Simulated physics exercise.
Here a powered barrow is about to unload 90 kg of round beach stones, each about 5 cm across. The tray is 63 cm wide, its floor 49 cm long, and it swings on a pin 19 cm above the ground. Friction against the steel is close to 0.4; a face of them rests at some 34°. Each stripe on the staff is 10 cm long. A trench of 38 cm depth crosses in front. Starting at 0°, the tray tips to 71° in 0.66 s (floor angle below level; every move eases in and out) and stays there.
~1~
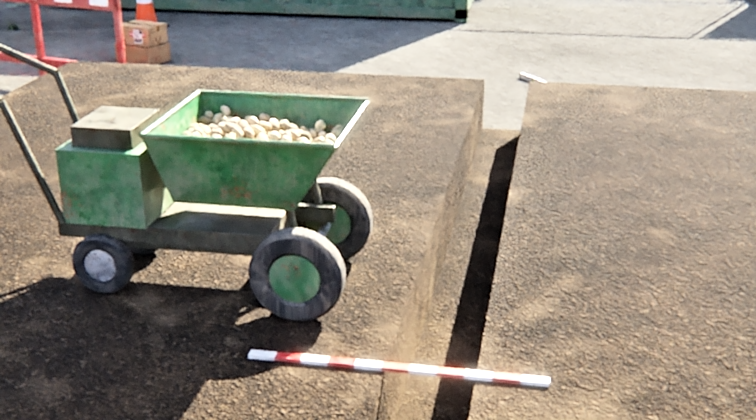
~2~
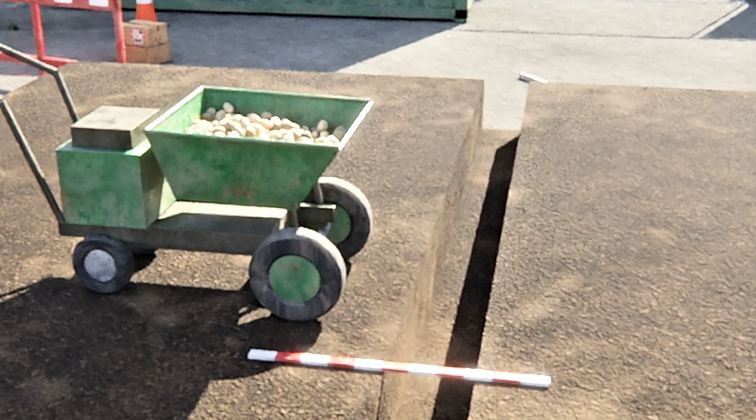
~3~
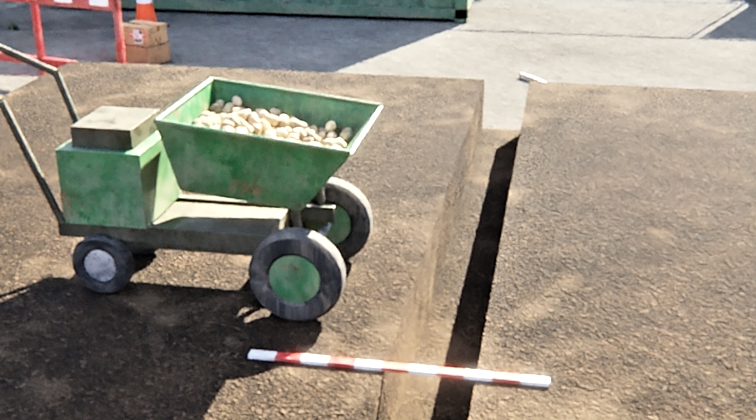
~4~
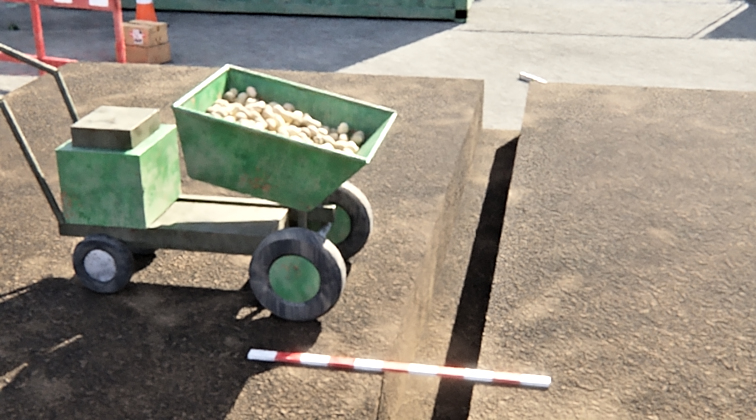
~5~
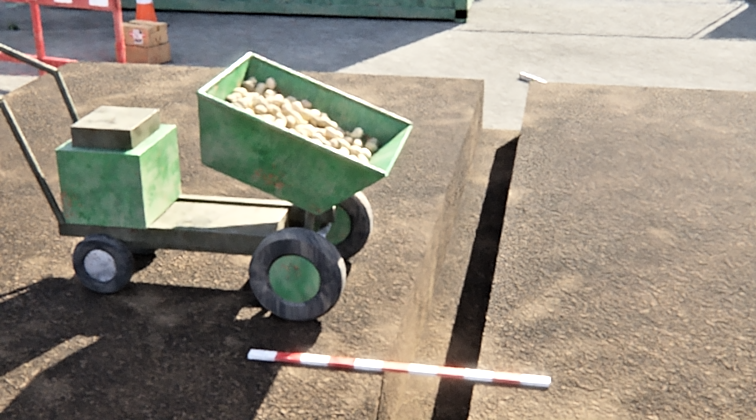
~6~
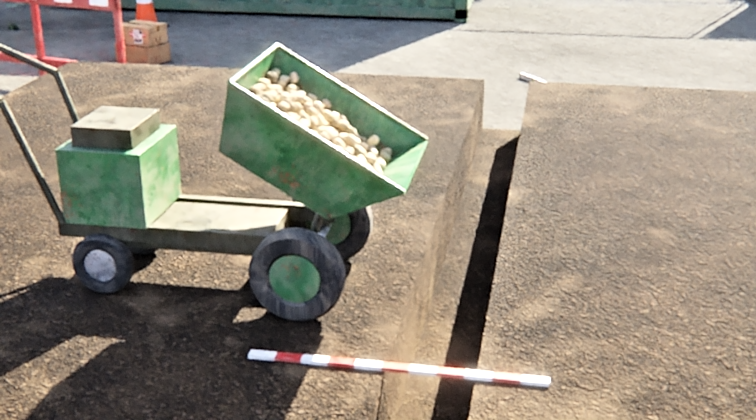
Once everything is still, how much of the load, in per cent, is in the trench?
Close to 38 in a hundred.
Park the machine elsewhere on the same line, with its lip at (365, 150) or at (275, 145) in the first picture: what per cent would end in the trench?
Near 15 per cent from the first place, 90 from the second.
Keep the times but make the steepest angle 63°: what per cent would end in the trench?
In that case some 40 per cent.
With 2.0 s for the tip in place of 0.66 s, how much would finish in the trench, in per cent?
In that case some 60 per cent.
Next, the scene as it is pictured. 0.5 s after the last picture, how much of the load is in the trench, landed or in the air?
Some 10 per cent.
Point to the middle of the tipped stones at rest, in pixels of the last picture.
Near (523, 299).
Then, 0.2 s after the last picture the floor is at 61°, 100 % in the tray; the foremost stones are at (419, 226).
Then, 0.5 s after the last picture the floor is at 71°, 71 % in the tray, 10 % in the trench, 19 % past the trench; the foremost stones are at (537, 312).
Then, 0.8 s after the last picture the floor is at 71°, 21 % in the tray, 17 % in the trench, 62 % past the trench; the foremost stones are at (719, 323).
Then, 2.8 s after the last picture the floor is at 71°, 0 % in the tray, 38 % in the trench, 62 % past the trench; the foremost stones are past the picture's edge.
